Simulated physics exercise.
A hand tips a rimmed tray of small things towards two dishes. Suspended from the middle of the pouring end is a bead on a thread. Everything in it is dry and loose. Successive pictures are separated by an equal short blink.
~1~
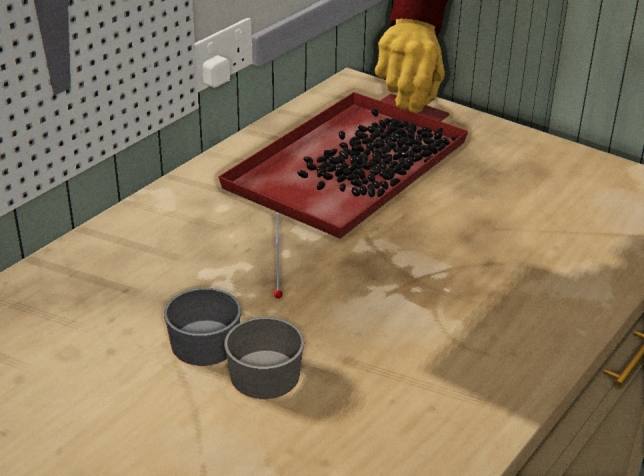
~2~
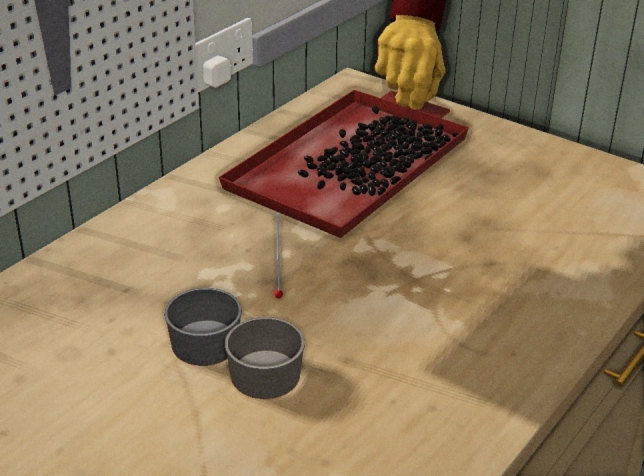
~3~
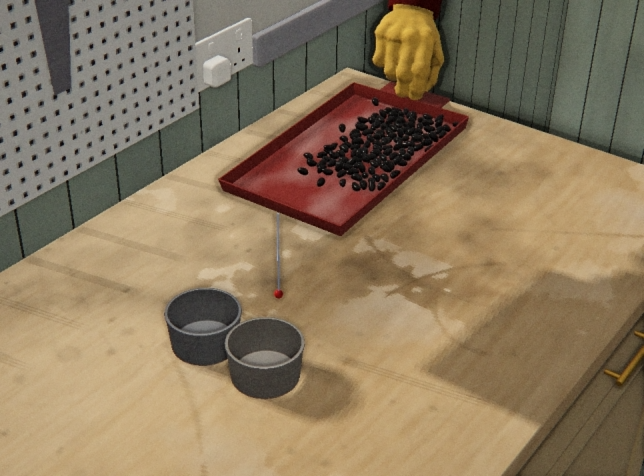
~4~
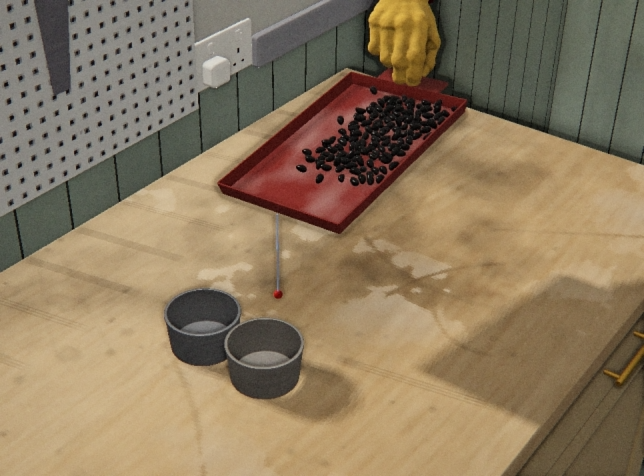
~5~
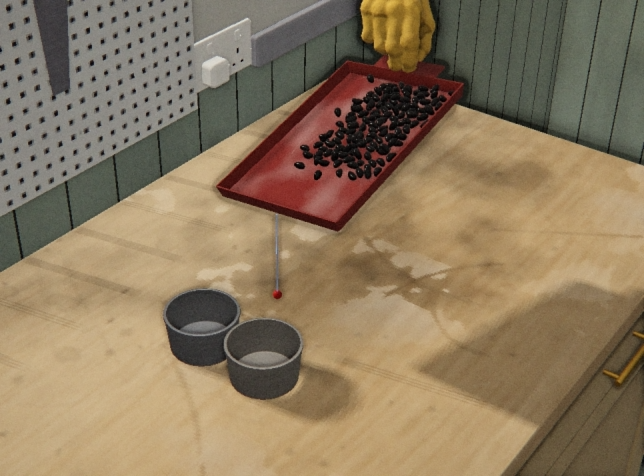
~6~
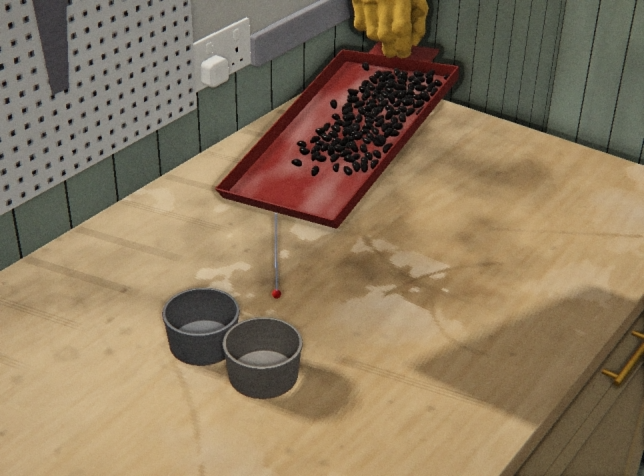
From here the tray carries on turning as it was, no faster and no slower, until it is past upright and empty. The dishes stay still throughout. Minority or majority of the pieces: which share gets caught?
Looks like the dishes end up with a minority of it in the end.
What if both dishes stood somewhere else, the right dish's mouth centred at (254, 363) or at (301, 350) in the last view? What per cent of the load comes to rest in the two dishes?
Trial 1 near 10 percent, trial 2 near 30 percent.
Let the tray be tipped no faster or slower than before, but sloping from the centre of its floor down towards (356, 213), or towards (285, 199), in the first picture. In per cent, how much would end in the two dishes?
Somewhere close to 0 % the first time, 80 % the second.
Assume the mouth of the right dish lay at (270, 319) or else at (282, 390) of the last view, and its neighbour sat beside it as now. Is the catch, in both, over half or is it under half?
In the first position a majority, in the second a minority.
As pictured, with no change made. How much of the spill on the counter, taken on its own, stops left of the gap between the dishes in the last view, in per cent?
60 %, near enough.
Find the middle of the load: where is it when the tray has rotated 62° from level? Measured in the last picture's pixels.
Somewhere about pixel (258, 171).
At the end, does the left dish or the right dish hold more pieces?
Looking at the end state, it is the left-side one.
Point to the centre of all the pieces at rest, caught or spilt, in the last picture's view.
I'd put the middle somewhere around (219, 316).
Soon after the last picture, tray tipped steeply; nearly all on the tray; a stray few in the left dish; a small part in the air.
A little later, tray tipped right over; about two thirds on the tray; a stray few in the right dish; a small part in the left dish; about a quarter outside both; a stray few in the air.
Later still, tray tipped past a quarter turn; a stray few in the right dish; about a quarter in the left dish; most outside both.
At rest, tray tipped past a quarter turn; a stray few in the right dish; about a quarter in the left dish; most outside both.
